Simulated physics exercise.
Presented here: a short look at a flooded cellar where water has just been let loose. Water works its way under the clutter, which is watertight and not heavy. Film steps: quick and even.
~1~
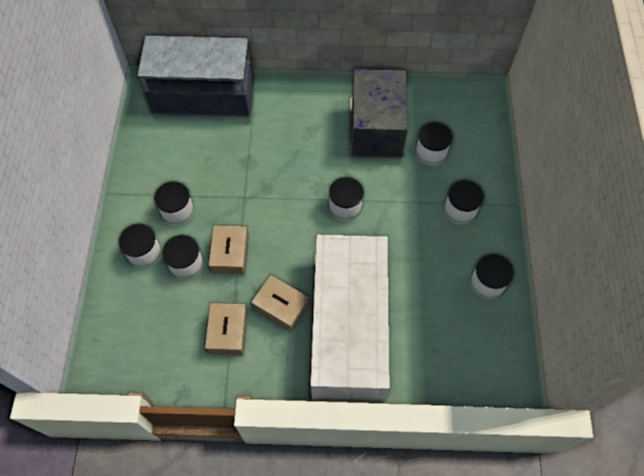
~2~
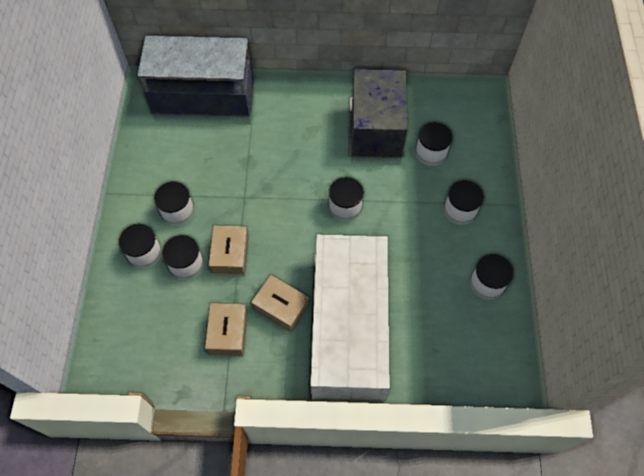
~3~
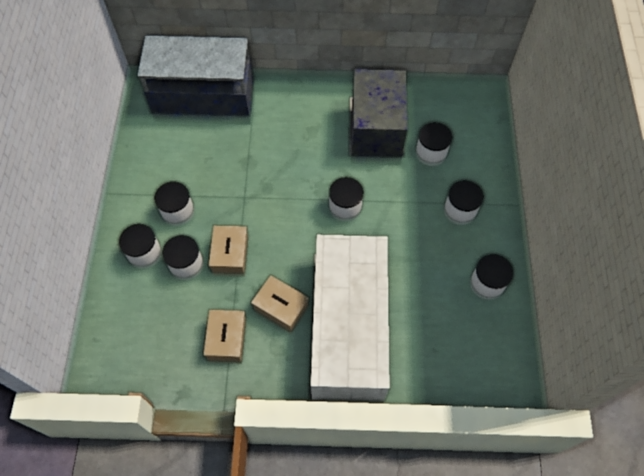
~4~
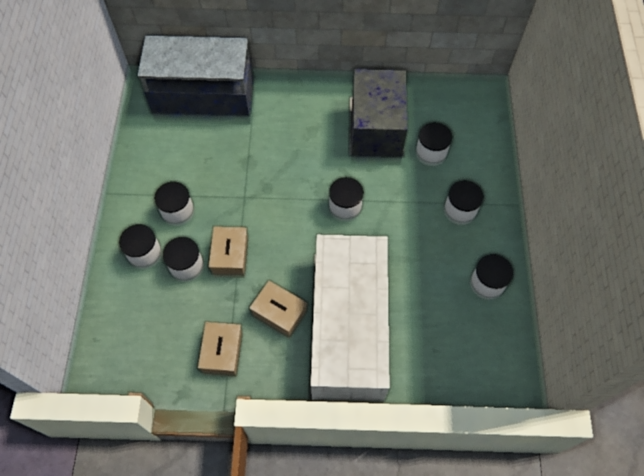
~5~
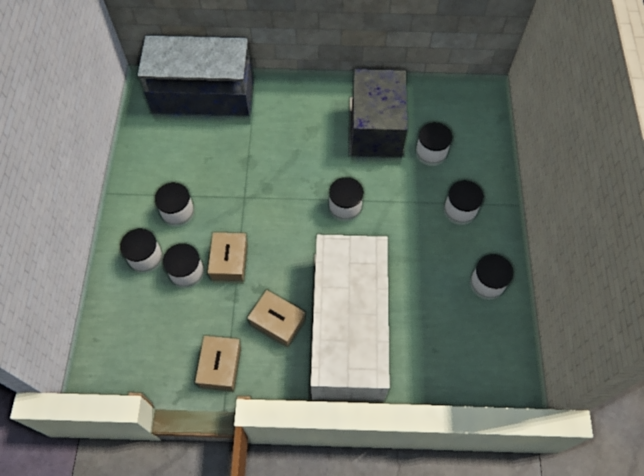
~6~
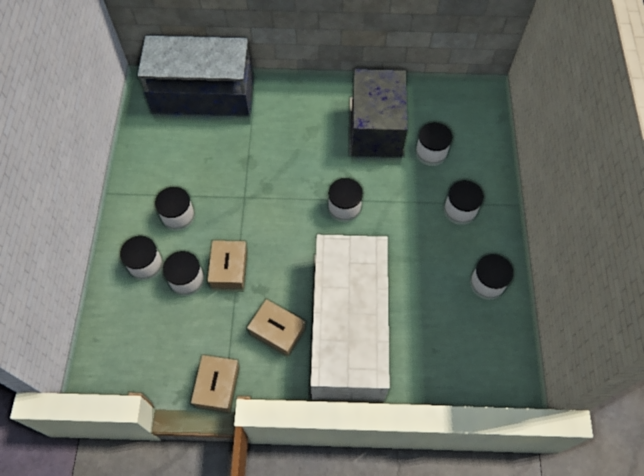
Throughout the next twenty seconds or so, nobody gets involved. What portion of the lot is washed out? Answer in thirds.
The portion washed out is two thirds or above.
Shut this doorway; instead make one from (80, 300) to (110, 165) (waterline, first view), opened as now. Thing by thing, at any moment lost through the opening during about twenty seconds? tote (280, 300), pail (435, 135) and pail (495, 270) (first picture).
Taken in that order, the answers are not lost, not lost, not lost.
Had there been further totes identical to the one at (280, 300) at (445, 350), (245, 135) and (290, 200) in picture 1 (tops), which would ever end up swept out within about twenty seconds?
Going one by one, I'd say it doesn't leave, then it doesn't leave, then it leaves.
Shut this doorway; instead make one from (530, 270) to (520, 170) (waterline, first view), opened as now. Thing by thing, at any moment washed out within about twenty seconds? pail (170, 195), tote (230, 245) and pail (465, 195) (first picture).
First one never exits, second never exits, third exits.
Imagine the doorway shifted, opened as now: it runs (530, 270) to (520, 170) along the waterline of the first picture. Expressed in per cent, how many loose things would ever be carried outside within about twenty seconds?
About 40 %.
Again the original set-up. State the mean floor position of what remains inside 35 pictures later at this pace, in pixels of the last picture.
Close to (360, 227).
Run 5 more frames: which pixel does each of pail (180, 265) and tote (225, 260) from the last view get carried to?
I'd guess close to (170, 321) and close to (213, 316).
A moment on, 1 of 10 are out; 9 afloat.
Next, 5 of 10 are out; 5 afloat.
Later, 7 of 10 are out; 3 afloat.
In the end, 7 of 10 are out; 3 afloat.
